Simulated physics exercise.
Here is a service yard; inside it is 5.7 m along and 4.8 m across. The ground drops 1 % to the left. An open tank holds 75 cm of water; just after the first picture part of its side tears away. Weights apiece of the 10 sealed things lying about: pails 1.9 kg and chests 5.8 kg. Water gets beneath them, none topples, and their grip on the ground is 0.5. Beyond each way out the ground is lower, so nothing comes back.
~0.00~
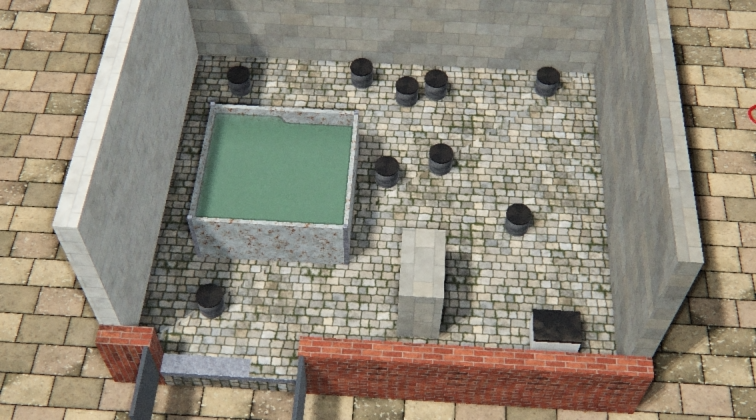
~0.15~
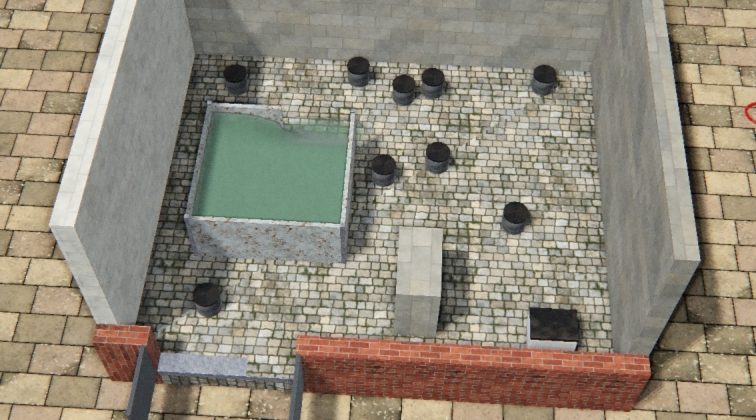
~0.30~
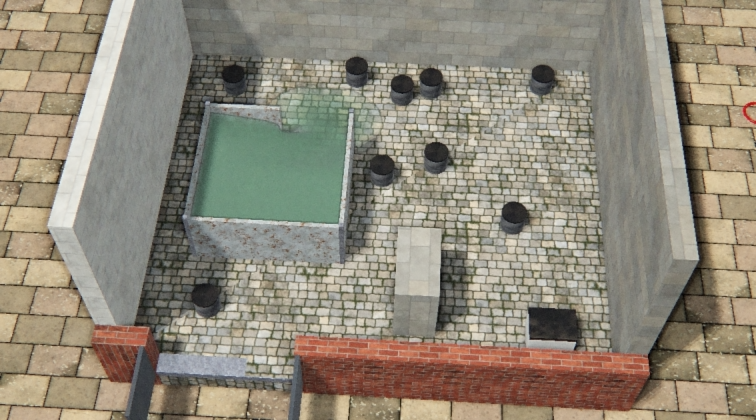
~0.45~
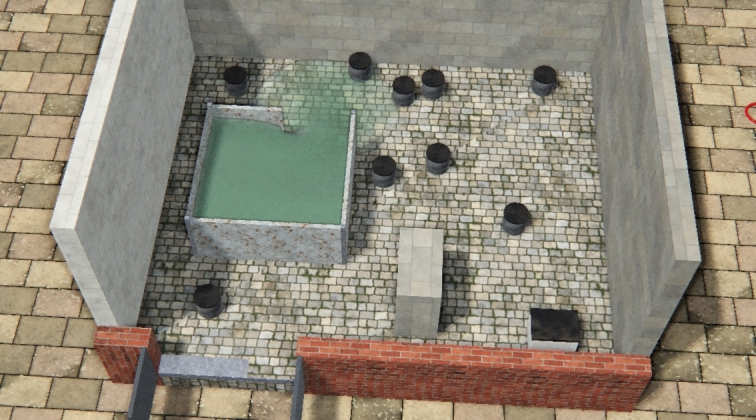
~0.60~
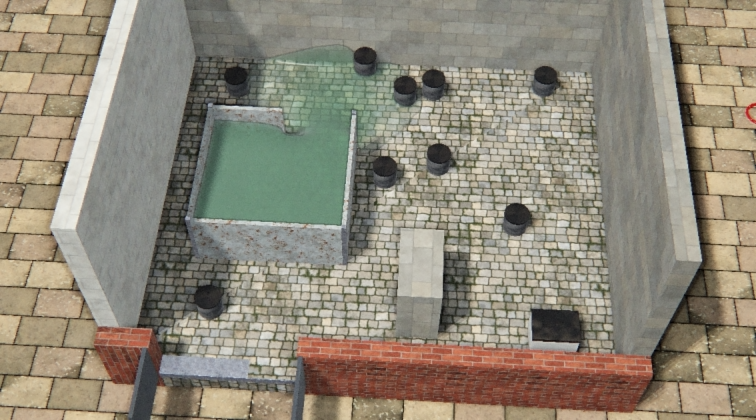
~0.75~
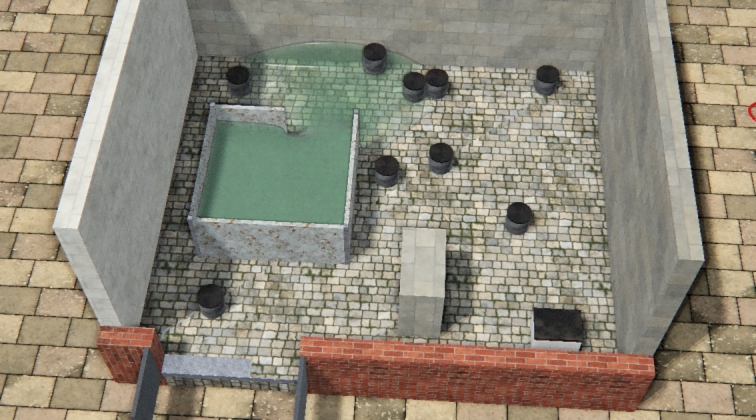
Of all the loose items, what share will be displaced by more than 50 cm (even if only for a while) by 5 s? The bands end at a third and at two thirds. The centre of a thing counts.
It is two thirds or above.
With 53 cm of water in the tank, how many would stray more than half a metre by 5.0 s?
In that case 6 of them.
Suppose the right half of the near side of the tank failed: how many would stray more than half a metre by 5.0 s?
Then 4.
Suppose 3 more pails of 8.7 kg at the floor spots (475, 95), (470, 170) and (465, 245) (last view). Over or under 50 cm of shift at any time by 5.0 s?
In turn: Over, less, under.
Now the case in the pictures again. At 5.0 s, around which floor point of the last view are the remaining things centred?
Around (432, 254).
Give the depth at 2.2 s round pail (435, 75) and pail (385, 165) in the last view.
Roughly 10 and 0 cm.
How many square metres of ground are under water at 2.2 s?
About 12 m2.
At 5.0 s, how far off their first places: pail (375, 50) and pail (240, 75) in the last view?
In turn: 450 cm, 60 cm.
After 1.1 s 2 of 10 are over 50 cm from their spots; 2 afloat.
After 2.2 s 5 of 10 are over 50 cm from their spots; 4 afloat.
After 3.5 s 5 of 10 are over 50 cm from their spots; 5 afloat.
After 5.0 s 7 of 10 are over 50 cm from their spots, and 7 have been at some point; 6 afloat.
